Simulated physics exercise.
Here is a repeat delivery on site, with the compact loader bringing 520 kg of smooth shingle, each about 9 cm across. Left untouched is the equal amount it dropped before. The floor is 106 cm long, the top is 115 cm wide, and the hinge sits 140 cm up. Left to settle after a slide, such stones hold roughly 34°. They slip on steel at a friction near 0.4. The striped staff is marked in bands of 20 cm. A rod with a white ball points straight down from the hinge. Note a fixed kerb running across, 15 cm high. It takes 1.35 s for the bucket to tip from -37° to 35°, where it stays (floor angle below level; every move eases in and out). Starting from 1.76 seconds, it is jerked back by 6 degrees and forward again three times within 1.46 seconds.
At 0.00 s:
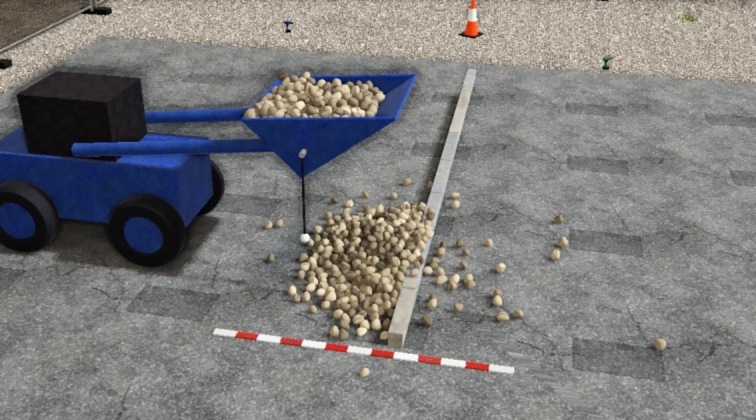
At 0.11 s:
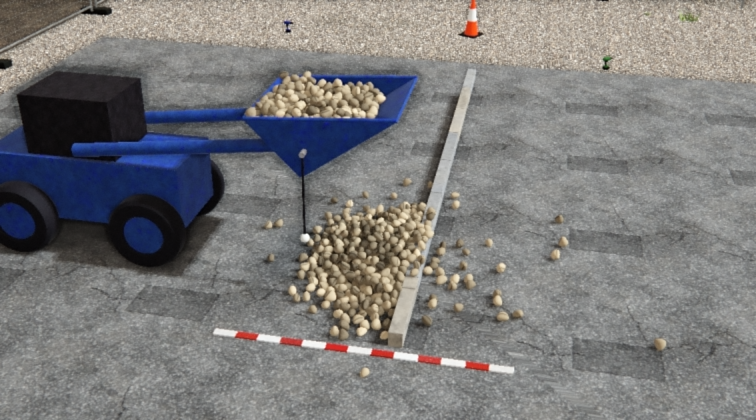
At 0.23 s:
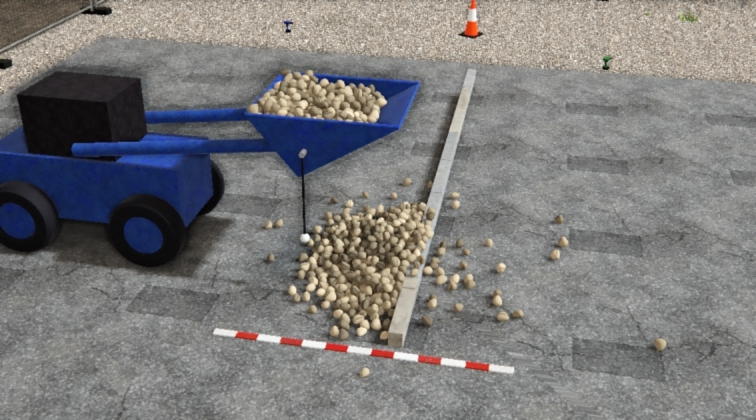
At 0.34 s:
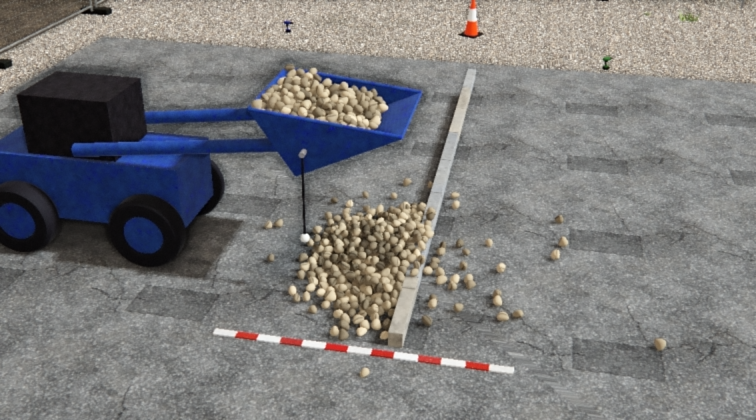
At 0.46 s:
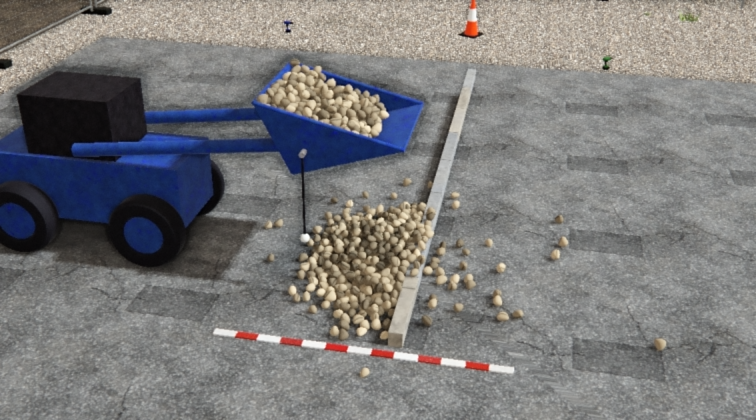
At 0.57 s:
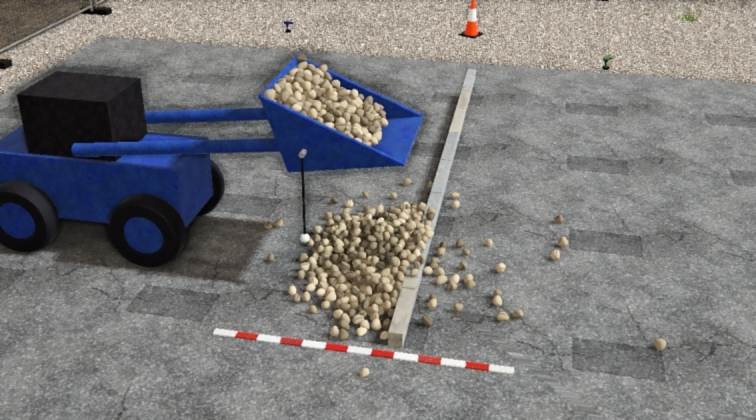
The clip opens on a blue loader holding a raised bucket of pale, rounded stones above a heap piled against a long kerb. The bucket steadily rotates forward, its right-hand lip lowering and its rear edge rising, while the stones shift inside and the loader and heap below stay still.
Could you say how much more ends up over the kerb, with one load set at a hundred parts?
I'd put it at 89 parts in every hundred.
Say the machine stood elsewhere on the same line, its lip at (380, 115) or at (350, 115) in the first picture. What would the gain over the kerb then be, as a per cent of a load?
About 75 and 40 per cent.
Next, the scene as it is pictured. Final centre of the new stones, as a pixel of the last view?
In the last view, about pixel (472, 266).
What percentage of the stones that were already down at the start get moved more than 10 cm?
About 5 per cent.
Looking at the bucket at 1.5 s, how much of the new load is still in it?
It holds some 60 percent.
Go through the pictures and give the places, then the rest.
The first picture shows lip at (396, 119), floor tilted -37°, highest stones at (329, 91). The earlier load is highest near (387, 244), 27 cm above ground level, 94 % on this side of the kerb, 6 % over the kerb.
In the second picture, the bucket is at -36°, its lip at (397, 121); the top of the load is at (318, 89); the stones move at 0.1 m/s on average.
The third picture shows lip at (399, 128), floor tilted -32°, highest stones at (305, 86); the stones move at 0.2 m/s on average.
In the fourth picture, the bucket is at -25°, its lip at (402, 138); the top of the load is at (295, 79); the stones move at 0.3 m/s on average.
In the fifth picture, the bucket is at -18°, its lip at (404, 151); the top of the load is at (297, 75); the stones move at 0.3 m/s on average.
In the sixth picture, the bucket is at -9°, its lip at (404, 165); the top of the load is at (301, 72); the stones move at 0.4 m/s on average.
After 1.0 s the floor is at 24°; in per cent of one load, 100 in the bucket, 94 on this side of the kerb, 6 over the kerb; the foremost stones are at (544, 279).
After 1.5 s the floor is at 35°; in per cent of one load, 59 in the bucket, 128 on this side of the kerb, 13 over the kerb; the foremost stones are at (544, 279).
After 3.7 s the floor is at 35°; in per cent of one load, 0 in the bucket, 105 on this side of the kerb, 95 over the kerb; the foremost stones are at (612, 278).
After 6.5 s the floor is at 35°; in per cent of one load, 0 in the bucket, 105 on this side of the kerb, 95 over the kerb; the foremost stones are at (612, 278). Net gain over the kerb, 89.
